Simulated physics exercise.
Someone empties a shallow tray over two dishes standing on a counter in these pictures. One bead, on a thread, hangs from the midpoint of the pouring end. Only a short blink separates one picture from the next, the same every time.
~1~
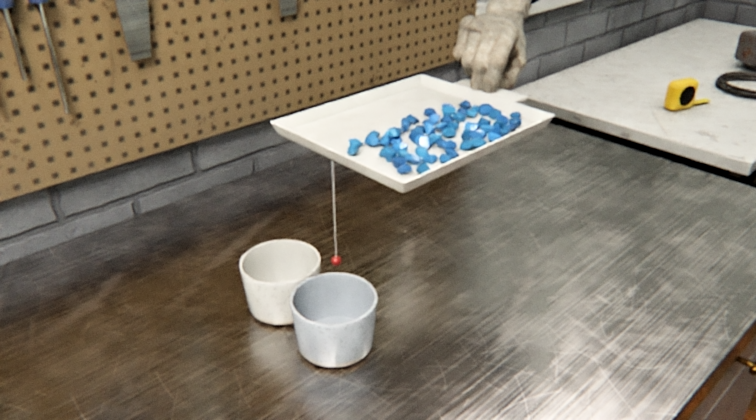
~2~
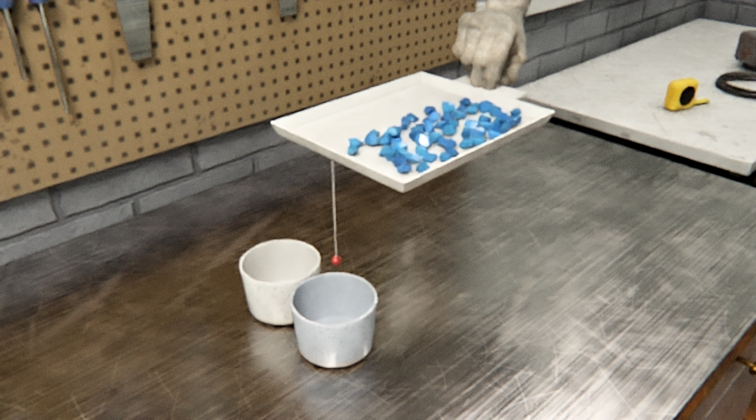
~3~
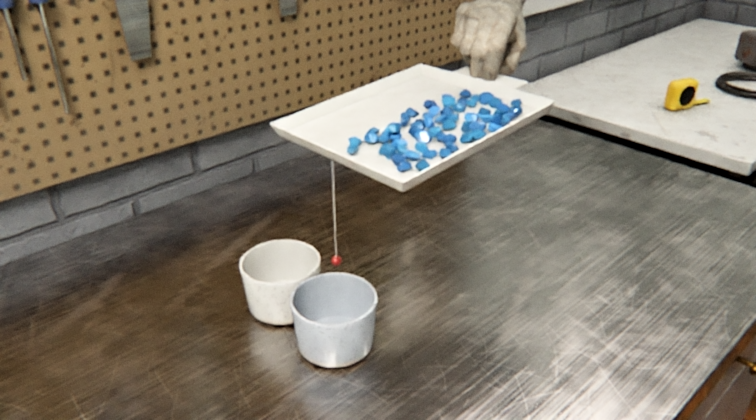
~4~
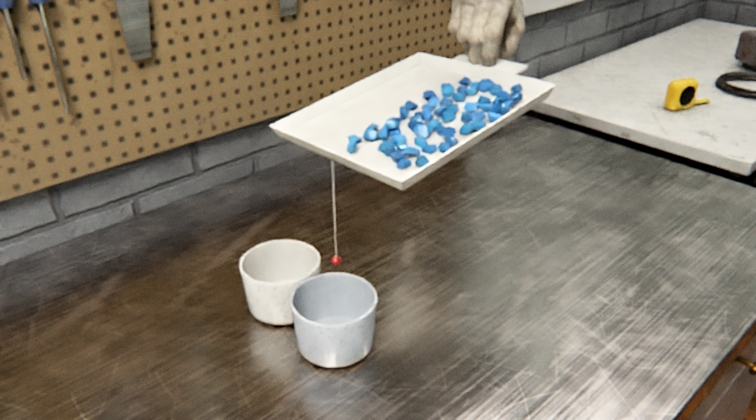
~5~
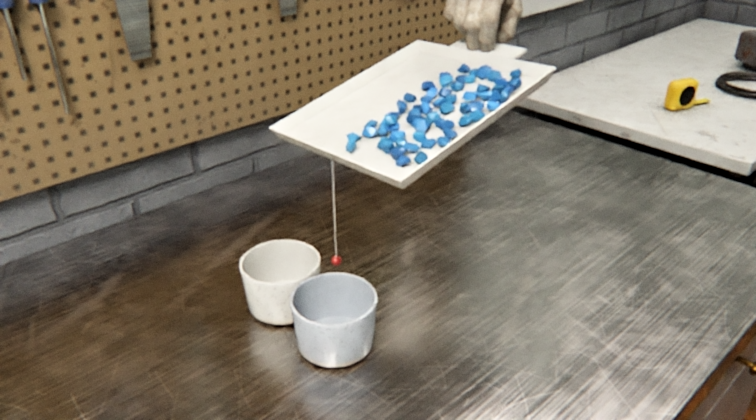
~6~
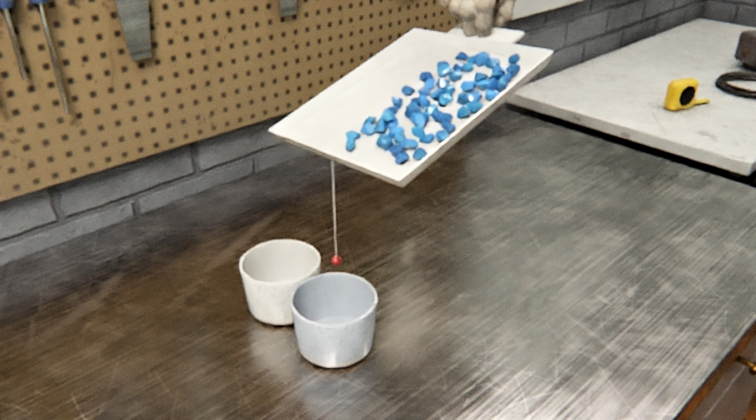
A gloved hand steadily raises the back of a white tray holding blue stones.
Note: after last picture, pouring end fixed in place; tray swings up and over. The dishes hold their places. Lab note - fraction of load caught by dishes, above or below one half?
Above one half.
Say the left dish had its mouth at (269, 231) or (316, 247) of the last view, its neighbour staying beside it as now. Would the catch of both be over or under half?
First try: Lower than half; second try: Lower than half.
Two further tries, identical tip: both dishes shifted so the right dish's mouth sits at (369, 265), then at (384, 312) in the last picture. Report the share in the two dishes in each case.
You'd get 0 in a hundred first and 30 in a hundred after that.
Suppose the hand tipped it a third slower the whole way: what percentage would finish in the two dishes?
I'd put it at some 80 per cent.
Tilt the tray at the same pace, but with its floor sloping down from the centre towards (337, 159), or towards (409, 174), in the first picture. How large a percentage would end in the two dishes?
Near 70 % and 10 %.
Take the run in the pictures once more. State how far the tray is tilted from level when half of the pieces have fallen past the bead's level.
85°.
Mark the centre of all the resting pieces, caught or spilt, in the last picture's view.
Resting centre, last picture - approx. (291, 309).
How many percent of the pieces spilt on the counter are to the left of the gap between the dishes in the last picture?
Some 90 per cent.
Soon, tray tipped steeply; nearly all on the tray; a small part in the air.
A while on, tray tipped right over; a small part on the tray; about a quarter in the right dish; about a quarter in the left dish; about a quarter outside both; about a quarter in the air.
Towards the end, tray tipped past a quarter turn; about a third in the right dish; about half in the left dish; about a quarter outside both.
Finally, tray tipped past a quarter turn; about a third in the right dish; about half in the left dish; about a quarter outside both.
